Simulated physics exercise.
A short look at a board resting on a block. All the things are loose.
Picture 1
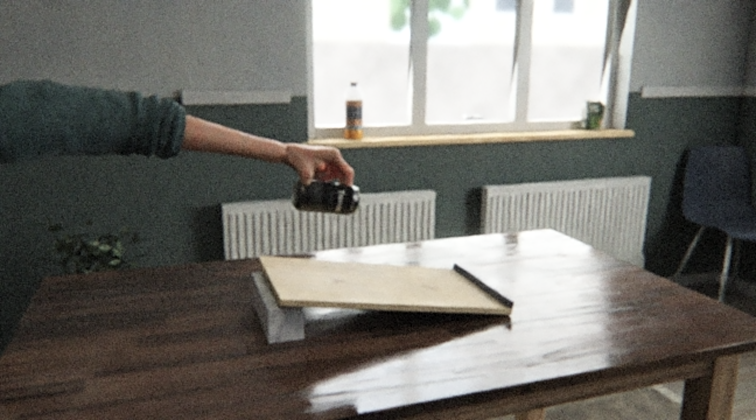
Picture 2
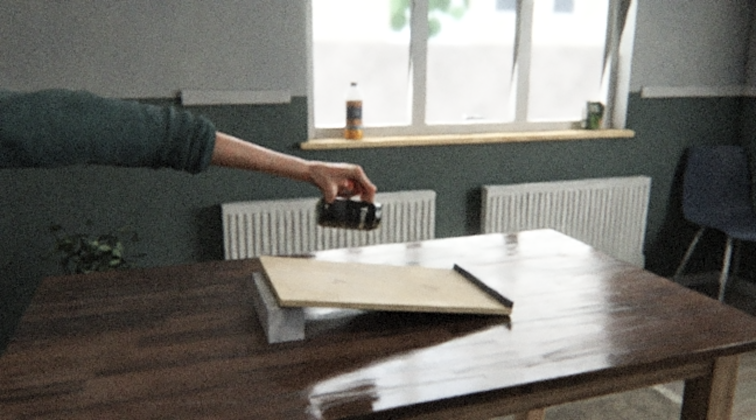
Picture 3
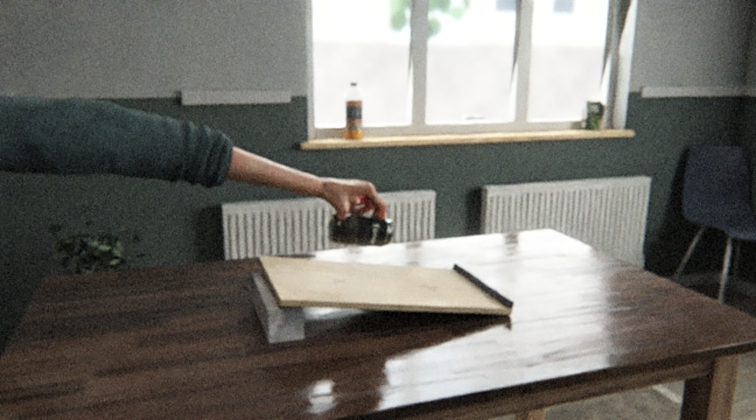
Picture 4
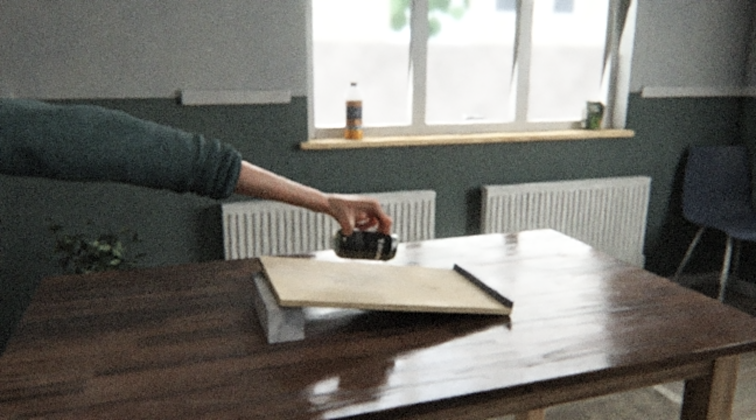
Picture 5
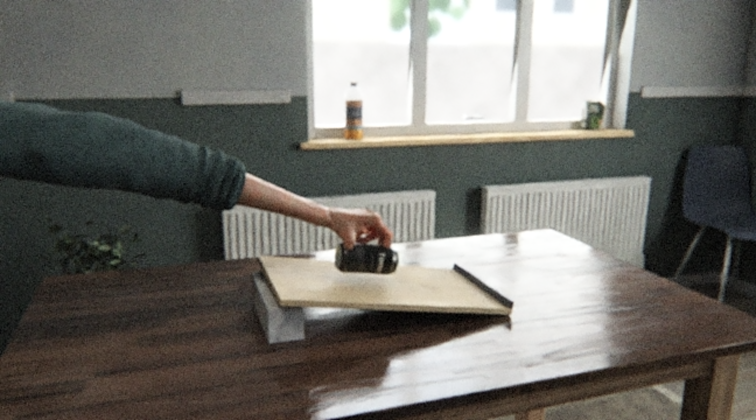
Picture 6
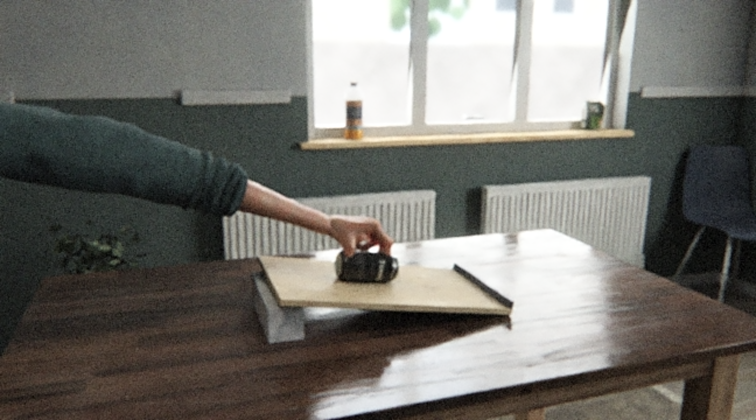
In a room with grey and dark green walls, a fixed camera looks slightly down across a glossy dark brown wooden table towards a bright window and two white radiators. A pale board with a dark strip at its right end slopes down to the right from a grey block, while an orange bottle stands on the sill. From the left, a green-sleeved arm carries a black can rightward and lowers it sideways onto the board, keeping hold of it.
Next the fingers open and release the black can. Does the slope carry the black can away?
The black can remains at rest.
Then, 0.20 s on from there, no change.
Then, 0.40 s on from there, black can resting near (367, 266).
In the end, it is unmoved. At the end, from the last picture's camera, black can near (367, 266). The black can stays where it is put.
